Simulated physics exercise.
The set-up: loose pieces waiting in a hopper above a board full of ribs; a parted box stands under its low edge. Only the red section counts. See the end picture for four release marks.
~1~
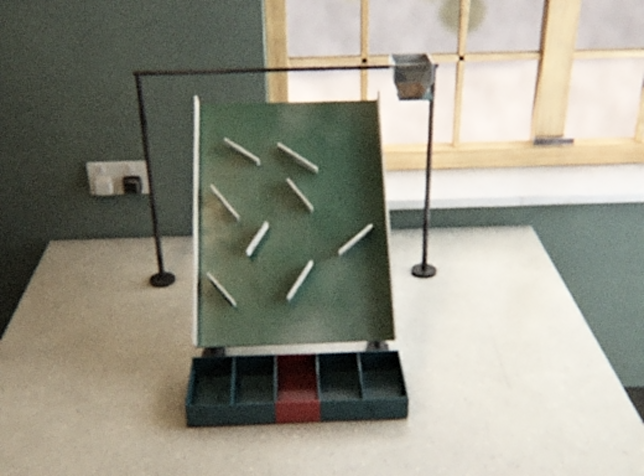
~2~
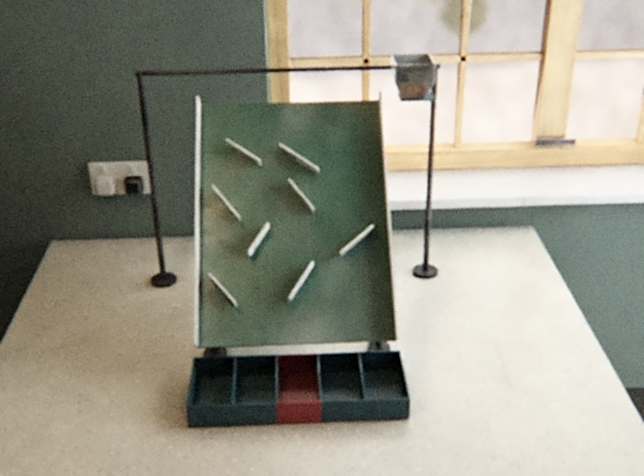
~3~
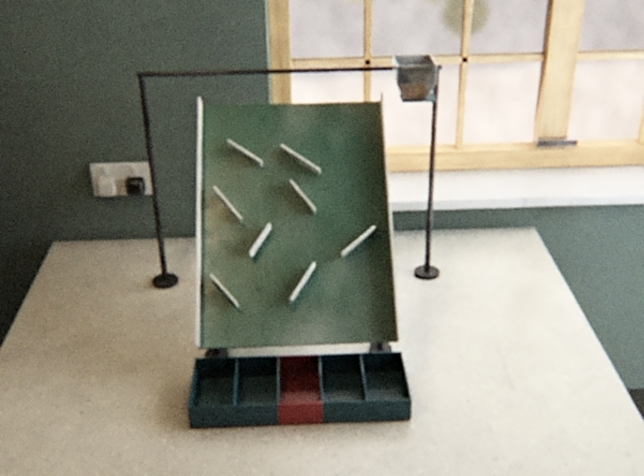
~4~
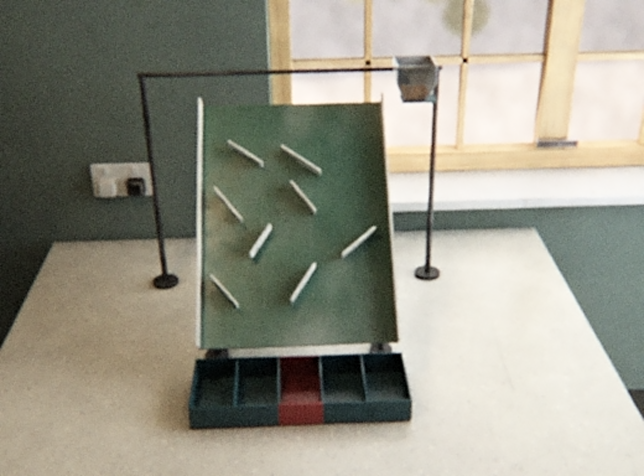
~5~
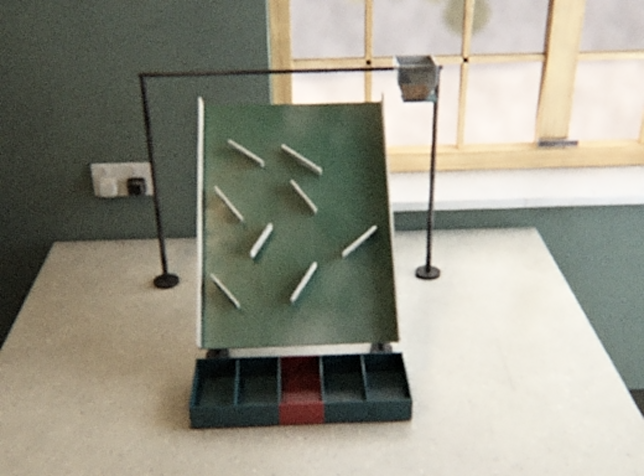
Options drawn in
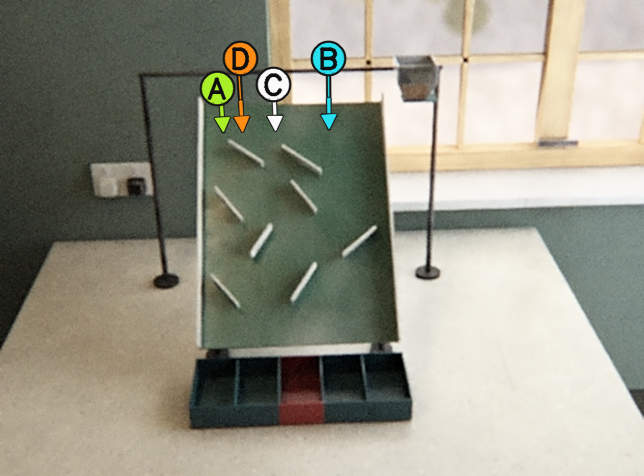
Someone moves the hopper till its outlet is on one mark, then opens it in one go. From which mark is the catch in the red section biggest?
Mark B.
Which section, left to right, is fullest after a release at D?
It is the second one.
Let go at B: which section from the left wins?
It is the third one.
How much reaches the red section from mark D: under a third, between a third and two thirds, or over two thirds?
Under a third.
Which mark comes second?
That would be C.
On the marked copy, mark A meets the board at (222, 126); mark B meets the board at (329, 123); mark C meets the board at (275, 125); mark D meets the board at (242, 126).
If A is chosen, a small share in the red section, the bulk in other sections, a small share held on the board.
If B is chosen, close to half in the red section, close to a third in other sections, a small share held on the board.
If C is chosen, close to a quarter in the red section, close to two thirds in other sections, a small share held on the board.
If D is chosen, a small share in the red section, the bulk in other sections, a small share held on the board.
